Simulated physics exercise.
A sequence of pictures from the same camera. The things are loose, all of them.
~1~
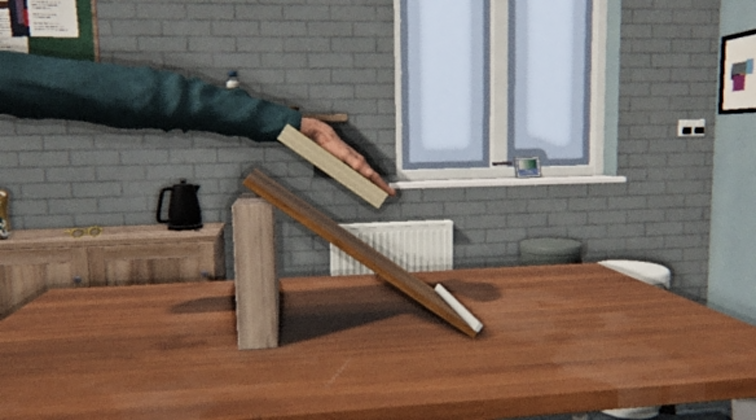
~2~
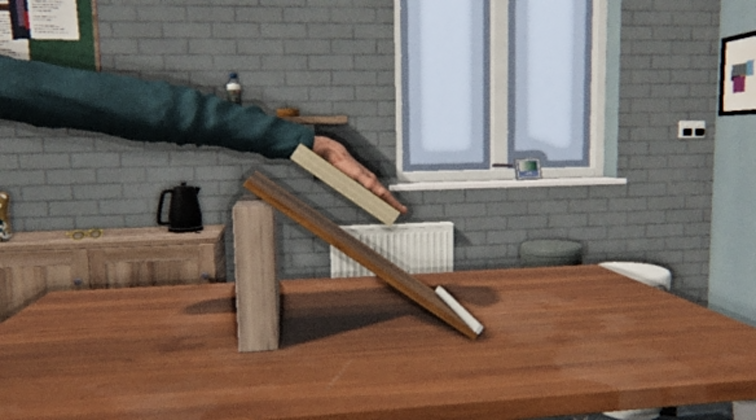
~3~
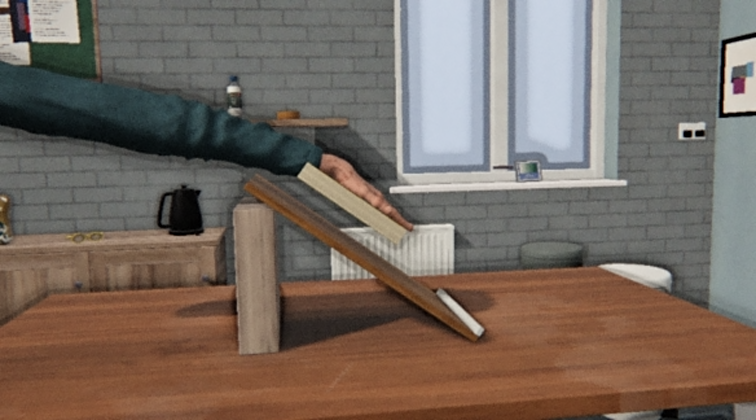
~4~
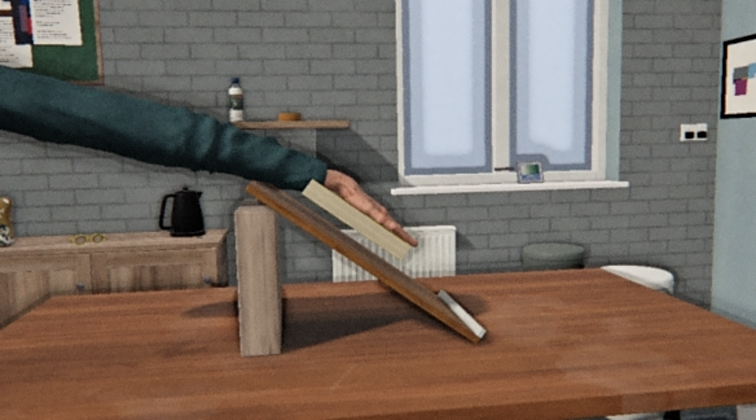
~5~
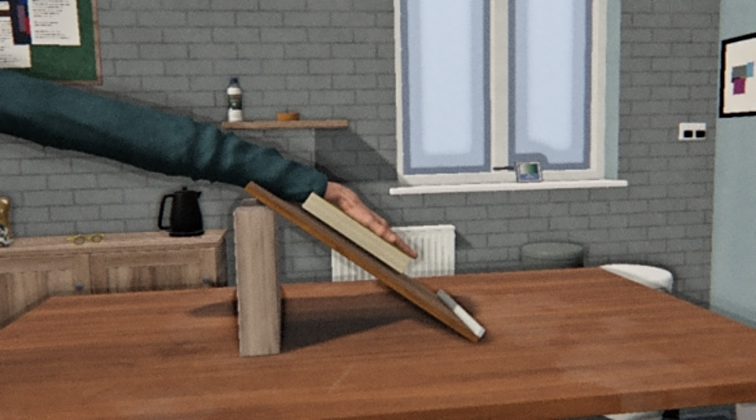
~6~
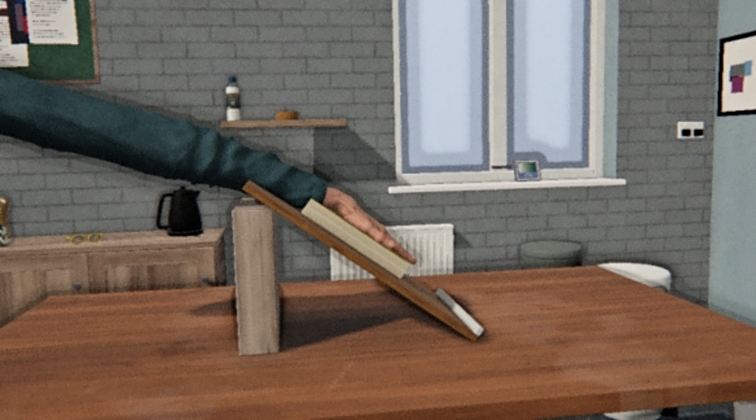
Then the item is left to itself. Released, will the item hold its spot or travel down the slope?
Once the hand's off, it's moving.
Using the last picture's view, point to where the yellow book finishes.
The object finishes roughly at pixel (413, 275).
Then, 0.30 s later than the last frame, yellow book moved a little near (363, 241).
Then, 0.50 s later than the last frame, yellow book moved a little near (390, 260).
Then, 0.60 s later than the last frame, yellow book moved about its own width near (410, 273).
When it is over, moved from the start, yellow book. End places, in pixels of the last picture, yellow book near (413, 275). The yellow book runs down the board.
